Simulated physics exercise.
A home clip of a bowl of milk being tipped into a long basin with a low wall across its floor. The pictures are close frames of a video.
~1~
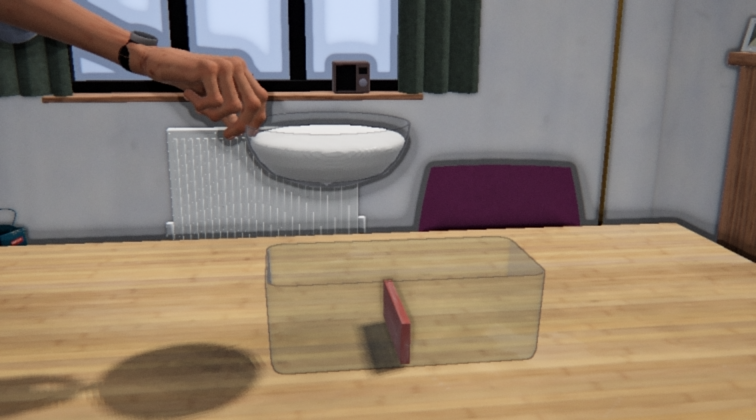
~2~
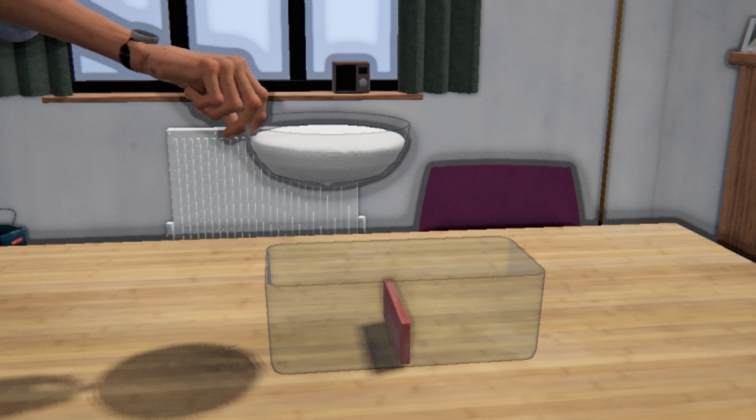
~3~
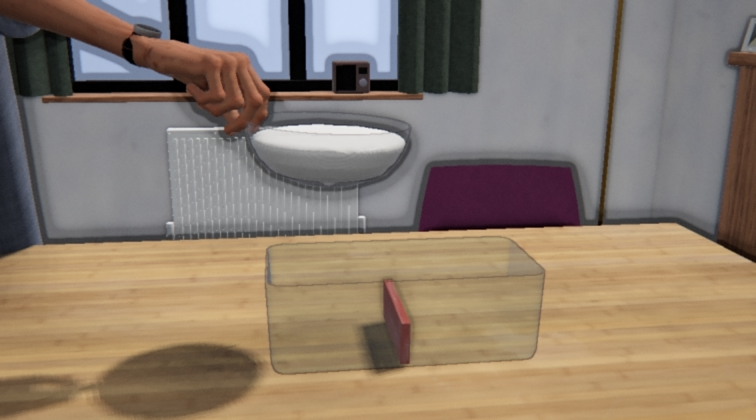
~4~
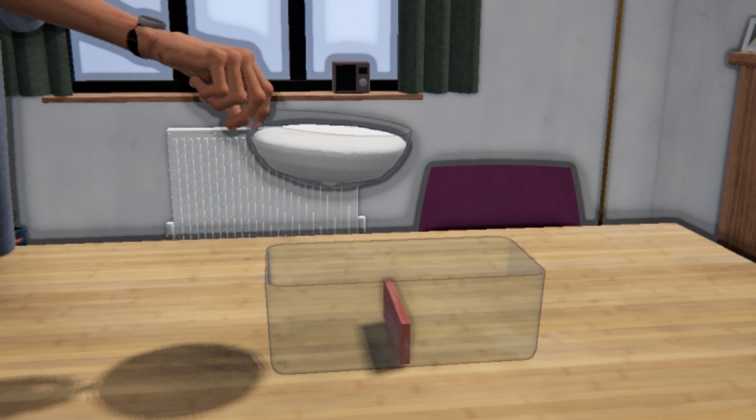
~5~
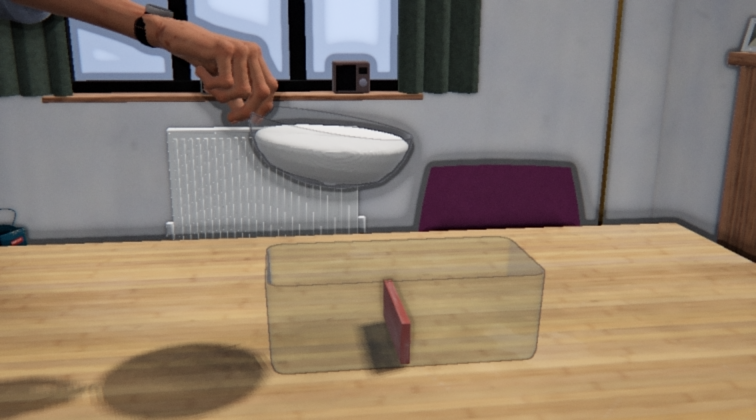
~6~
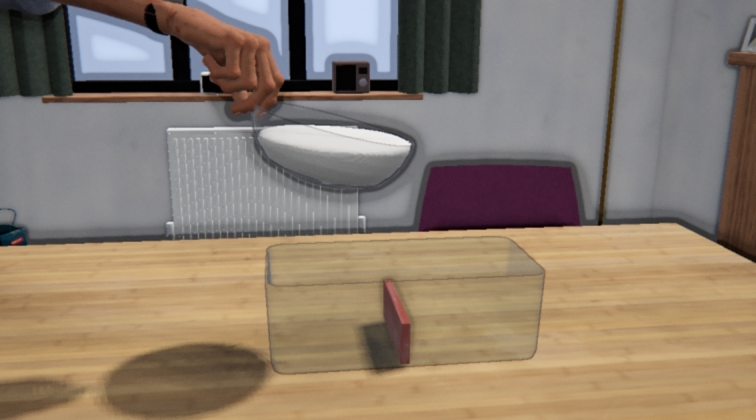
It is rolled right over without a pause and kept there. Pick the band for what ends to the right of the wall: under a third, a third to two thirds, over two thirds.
In the end over two thirds is right of the wall.
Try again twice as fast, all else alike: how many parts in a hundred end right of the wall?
Near 65 %.
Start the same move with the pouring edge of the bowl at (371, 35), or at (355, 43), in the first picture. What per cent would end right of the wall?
The first gives 75 %, the second 65 %.
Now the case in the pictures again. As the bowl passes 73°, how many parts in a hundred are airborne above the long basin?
Some 40 per cent.
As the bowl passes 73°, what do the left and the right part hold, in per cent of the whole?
Left about 0, right about 35.
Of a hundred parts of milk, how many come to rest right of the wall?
Roughly 85 in a hundred.
A moment on, the tilt is 73° and 24 per cent is still to pour, 0 is left of the wall and 35 right of it.
Next, the tilt is 106° and 0 per cent is still to pour, 13 is left of the wall and 82 right of it.
Then the tilt is 110° and 0 per cent is still to pour, 15 is left of the wall and 83 right of it.
Later the tilt is 110° and 0 per cent is still to pour, 15 is left of the wall and 83 right of it.
Finally, 15 per cent lies left of the wall, 82 right of it and 2 outside.
